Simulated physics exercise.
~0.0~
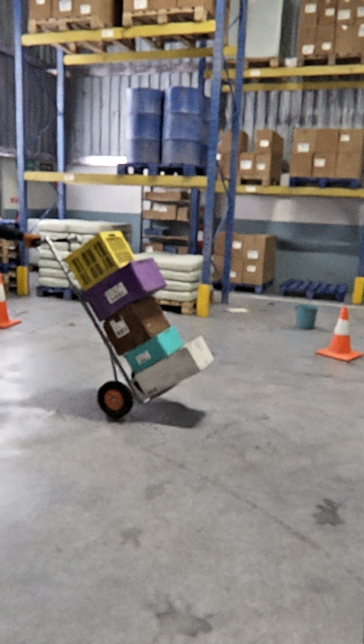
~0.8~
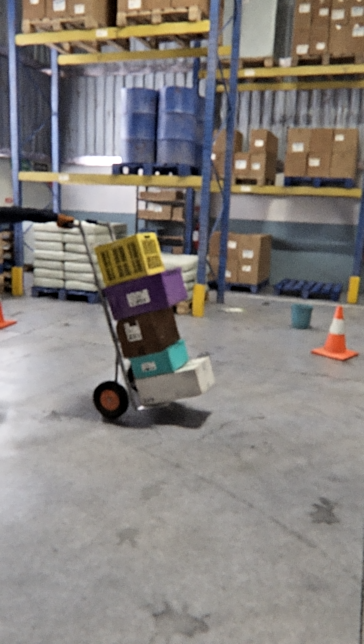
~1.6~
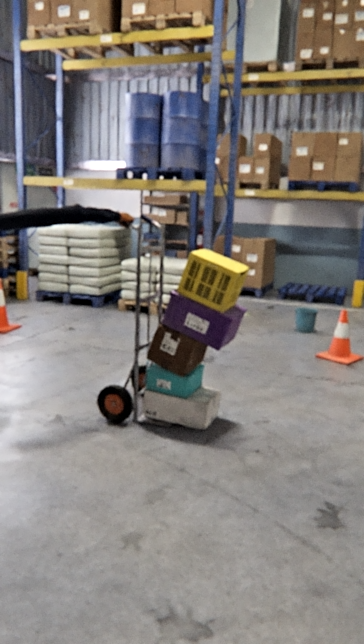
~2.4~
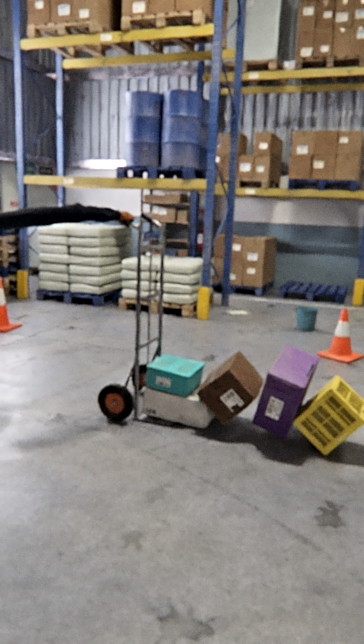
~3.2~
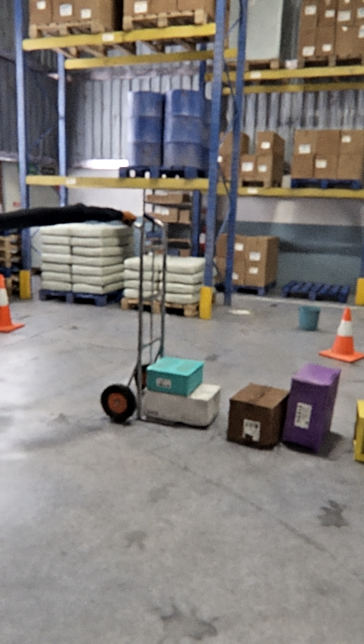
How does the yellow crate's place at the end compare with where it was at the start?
It started on top of the stack on the leaning hand truck, but by the end it was on the floor at the far right, beyond the purple tote and partly out of view.
